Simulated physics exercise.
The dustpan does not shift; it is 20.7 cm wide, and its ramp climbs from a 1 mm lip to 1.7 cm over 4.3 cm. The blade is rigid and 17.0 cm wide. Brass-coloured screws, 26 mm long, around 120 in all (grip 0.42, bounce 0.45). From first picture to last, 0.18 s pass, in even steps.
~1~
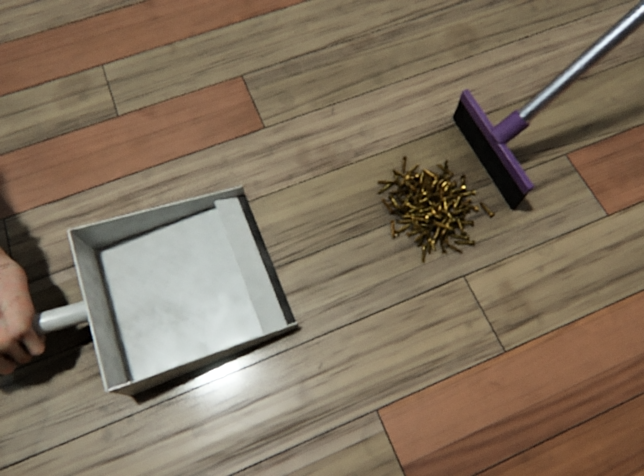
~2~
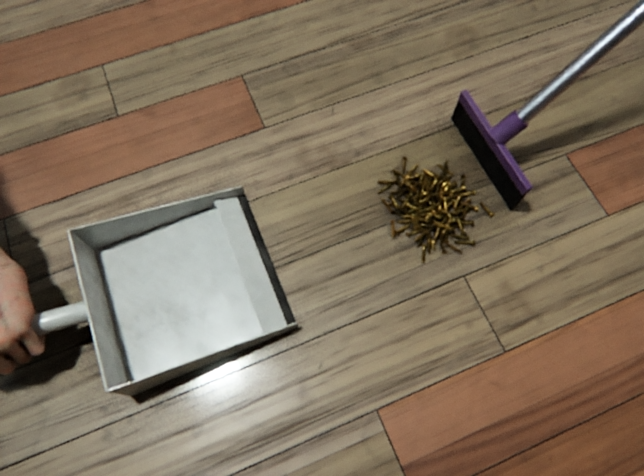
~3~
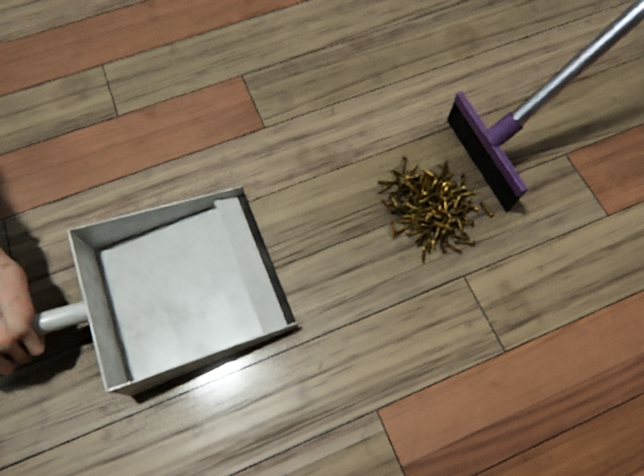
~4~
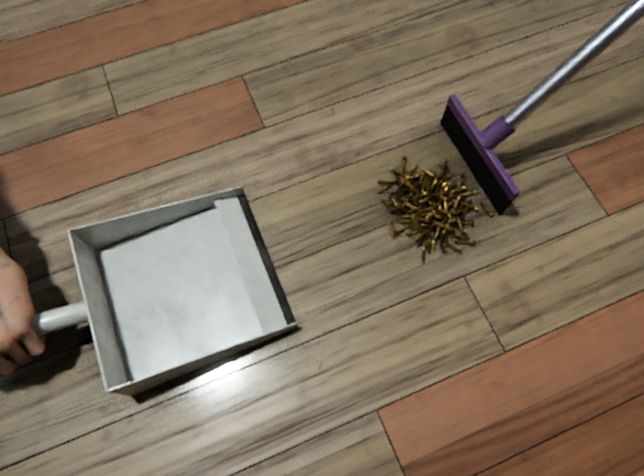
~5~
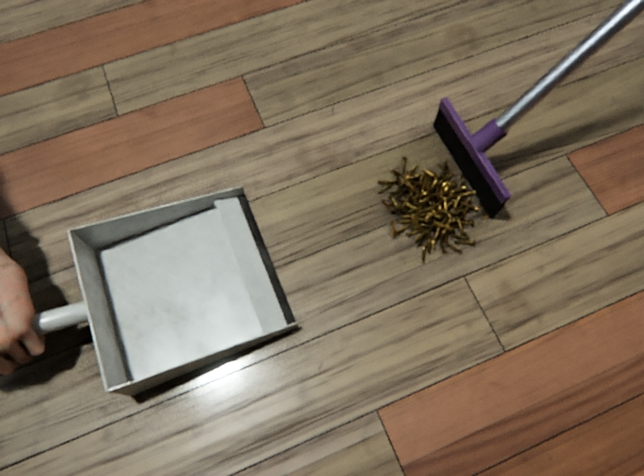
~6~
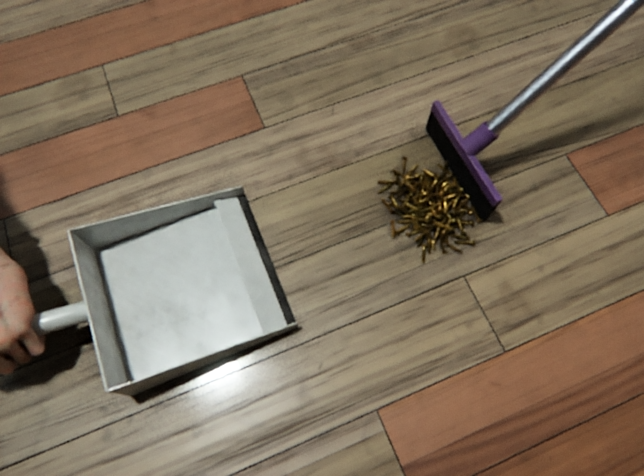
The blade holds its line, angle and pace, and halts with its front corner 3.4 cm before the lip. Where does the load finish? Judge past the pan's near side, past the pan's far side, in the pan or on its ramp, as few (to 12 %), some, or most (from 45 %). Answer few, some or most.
Near side: Few, far side: Few, pan: Some.
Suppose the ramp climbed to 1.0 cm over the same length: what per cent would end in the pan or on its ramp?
In that case some 20 per cent.
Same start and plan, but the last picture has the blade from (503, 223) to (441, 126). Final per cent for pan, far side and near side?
Pan 5, far 0, near 40.
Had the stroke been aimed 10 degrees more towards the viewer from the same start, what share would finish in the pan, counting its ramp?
In that case some 20 per cent.
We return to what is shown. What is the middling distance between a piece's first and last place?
Roughly 22 cm.
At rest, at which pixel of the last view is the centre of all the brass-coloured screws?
At about (283, 266).
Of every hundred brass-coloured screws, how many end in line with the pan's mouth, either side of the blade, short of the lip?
Some 75 per cent.
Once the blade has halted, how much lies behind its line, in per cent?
About 15 per cent.
Then, 0.34 s after the last picture, middle of the blade 17 cm from the lip; 0 % over the lip, far side 0 %, near side 0 %.
Then, 0.57 s after the last picture, middle of the blade 9 cm from the lip; 0 % over the lip, far side 0 %, near side 0 %.
Then, 0.92 s after the last picture, middle of the blade 4 cm from the lip; 20 % over the lip, far side 0 %, near side 5 %.
In the end, near side 5 %, far side 0 %, pan 20 %, in front of the lip or behind the blade 75 %.
